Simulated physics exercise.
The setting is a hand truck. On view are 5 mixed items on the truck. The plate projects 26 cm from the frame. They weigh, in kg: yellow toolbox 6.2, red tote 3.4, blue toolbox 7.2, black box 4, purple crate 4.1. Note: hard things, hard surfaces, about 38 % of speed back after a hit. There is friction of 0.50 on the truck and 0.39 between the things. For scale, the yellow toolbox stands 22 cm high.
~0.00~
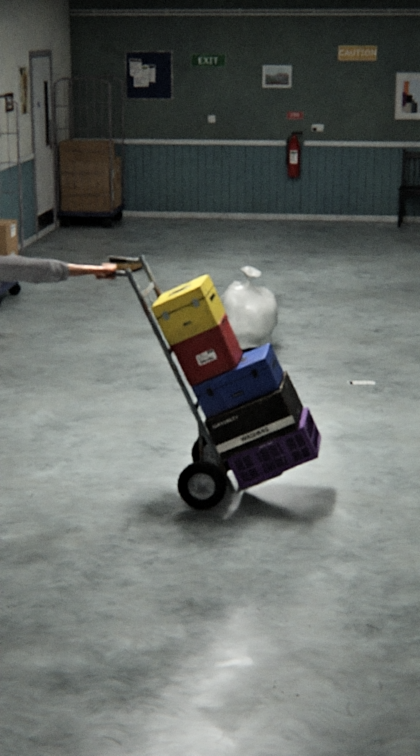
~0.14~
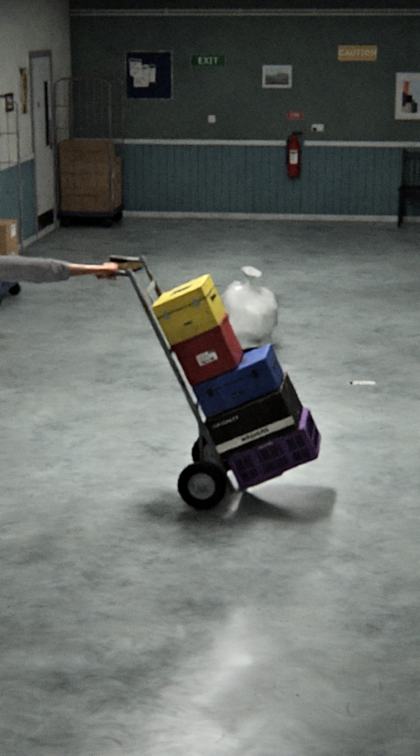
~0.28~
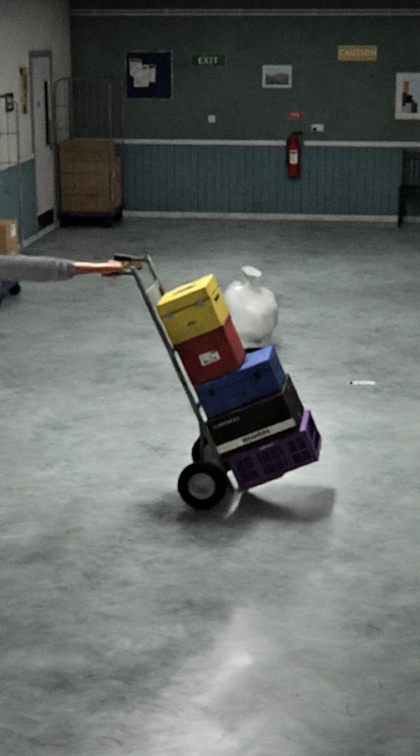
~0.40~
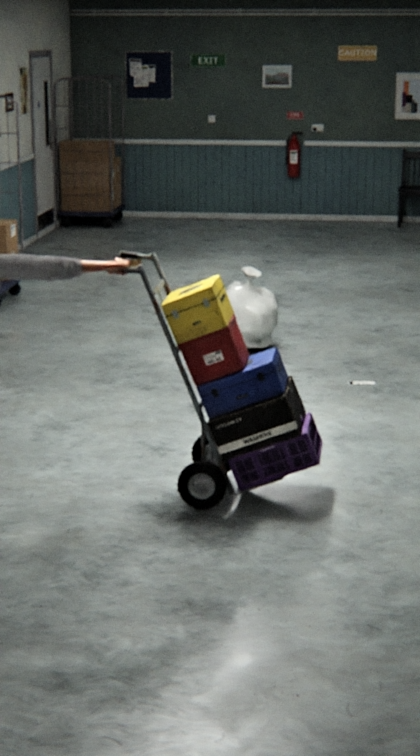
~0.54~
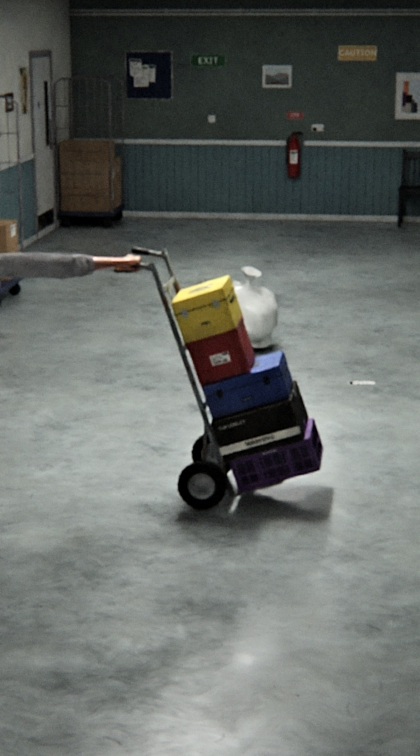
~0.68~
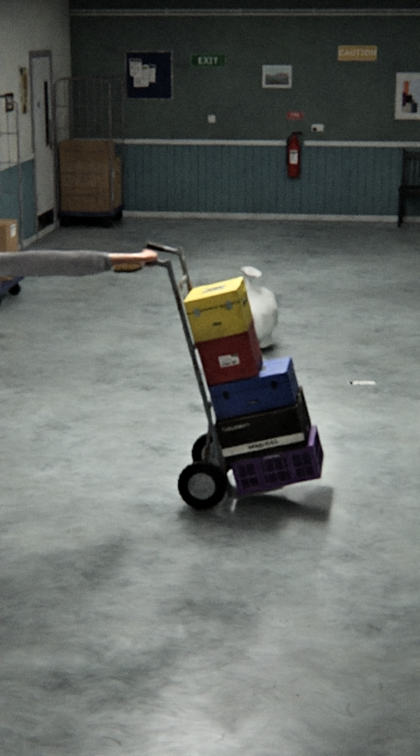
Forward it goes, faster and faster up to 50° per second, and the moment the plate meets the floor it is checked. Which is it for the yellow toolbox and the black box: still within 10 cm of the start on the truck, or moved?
One by one: The yellow toolbox is left in position; the black box is left in position.
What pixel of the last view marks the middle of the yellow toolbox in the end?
Roughly at pixel (266, 319).
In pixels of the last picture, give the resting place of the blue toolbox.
Roughly at (277, 403) in the last picture.
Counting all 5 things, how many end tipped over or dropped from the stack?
I count 0.
After 1.08 s, truck upright; yellow toolbox moved 3 cm near (266, 319); red tote moved 2 cm.
After 1.68 s, truck upright; yellow toolbox moved 7 cm near (274, 319); red tote moved 4 cm; blue toolbox moved 2 cm.
In the end (2.6 s), all 5 under 10 cm from the start. At the end, from the last picture's camera, yellow toolbox near (266, 319), black box near (276, 440).
